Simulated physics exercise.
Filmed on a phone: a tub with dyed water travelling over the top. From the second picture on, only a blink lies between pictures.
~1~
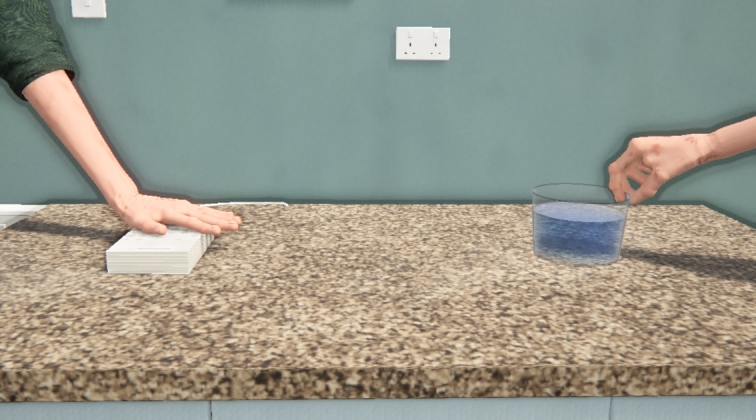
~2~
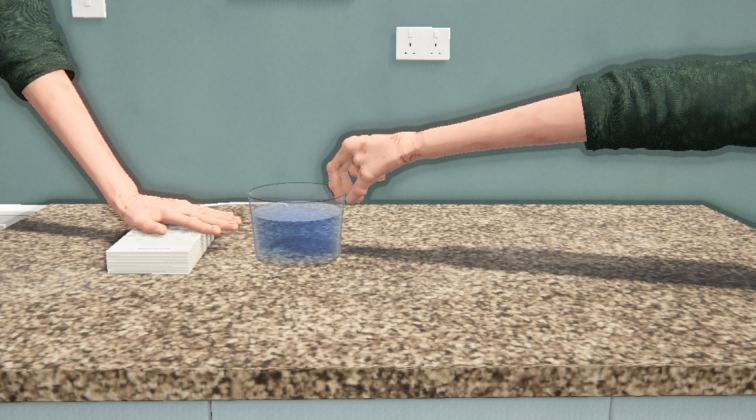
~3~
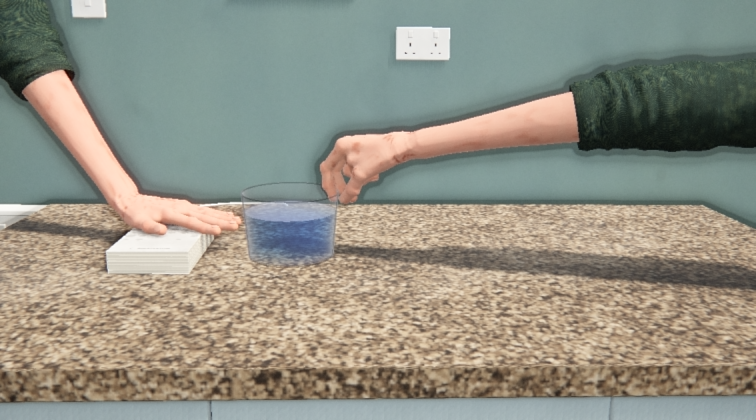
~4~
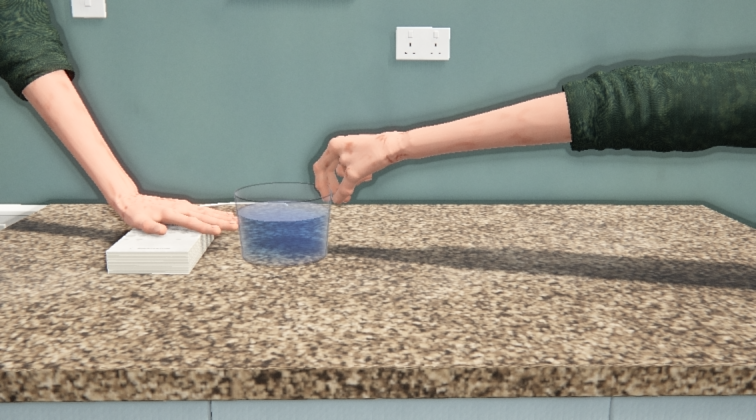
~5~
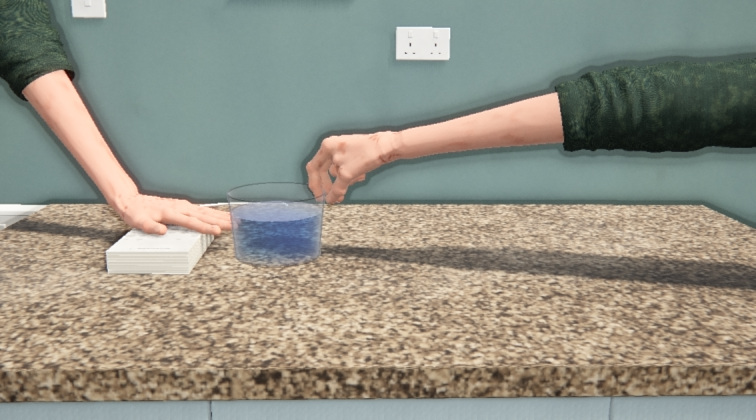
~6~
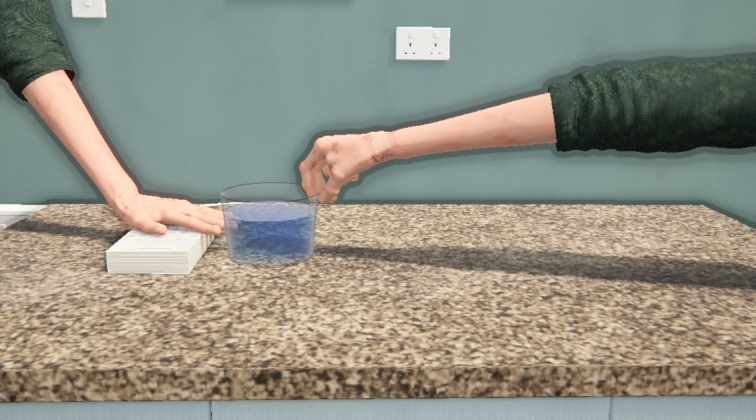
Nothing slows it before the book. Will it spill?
It stays dry outside.
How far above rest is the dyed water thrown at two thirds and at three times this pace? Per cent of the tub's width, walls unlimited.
In turn 5 and 25 per cent.
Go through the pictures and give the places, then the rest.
The first frame shows at rest; tub (578, 223) about two thirds full; book (165, 245).
The second frame shows under way; tub about two thirds full, surface at (297, 211).
The third frame shows moved on by about 5 px; tub (291, 223) about two thirds full.
The fourth frame shows moved on by about 5 px; tub about two thirds full, surface at (284, 211).
The fifth frame shows moved on by about 5 px; tub (278, 223) about two thirds full.
The sixth frame shows moved on by about 5 px; tub about two thirds full, surface at (270, 211); book (165, 245).
Soon after, the tub meets the book.
Later, the dyed water surges up the wall; the wave climbs under half way to the rim.
In the end, the tub stands at the book; nothing has left it.
